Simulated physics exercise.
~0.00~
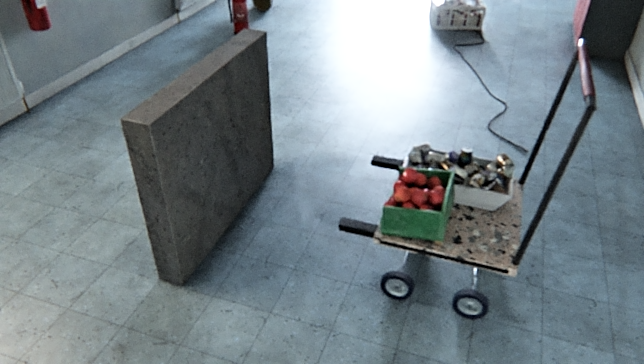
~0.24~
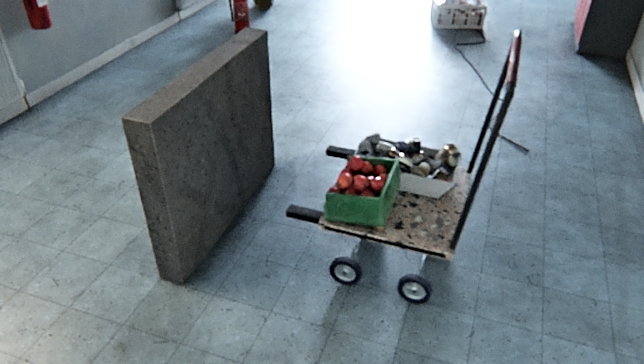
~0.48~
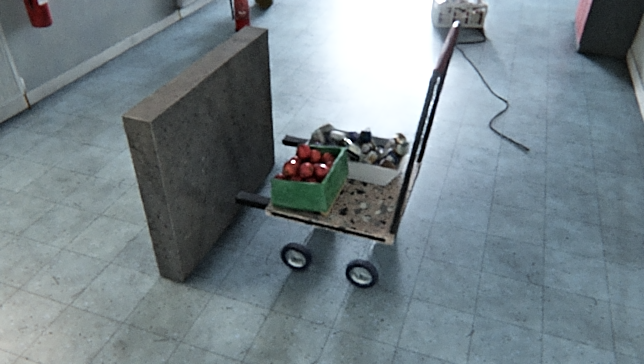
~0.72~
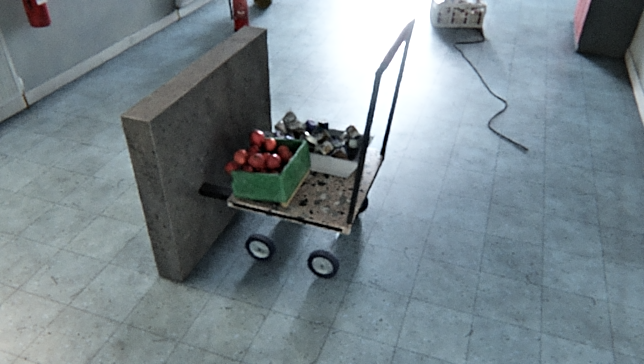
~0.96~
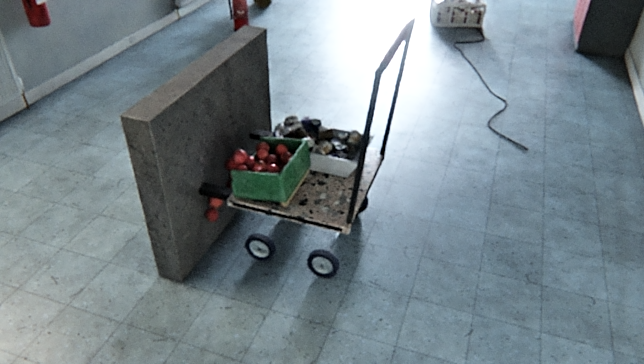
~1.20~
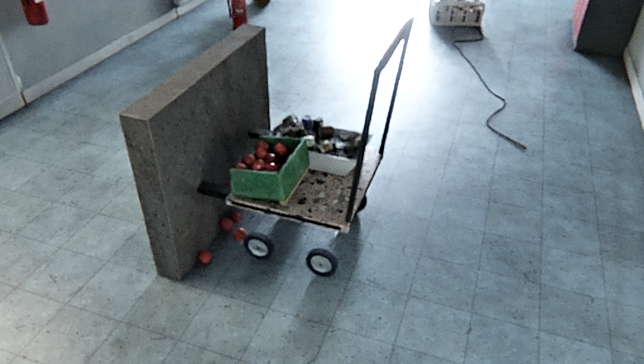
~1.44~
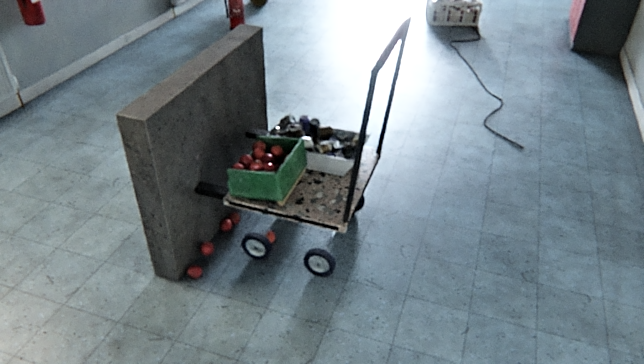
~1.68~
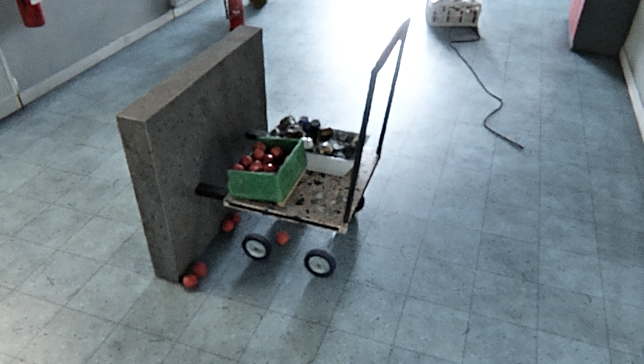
In a corridor with a pale tiled floor, seen from above at an angle, a thick grey block wall stands upright on the left, with a red extinguisher behind it. A small four-wheeled cart with a tall handle carries a green box of red tomatoes and a white box of mini cans. The cart rolls left until its dark front buffers meet the wall, and it stops there. Several tomatoes then tumble over the left side of the green box and drop to the floor. They scatter near the wall's base and the wheels, while the cans stay aboard the still cart.
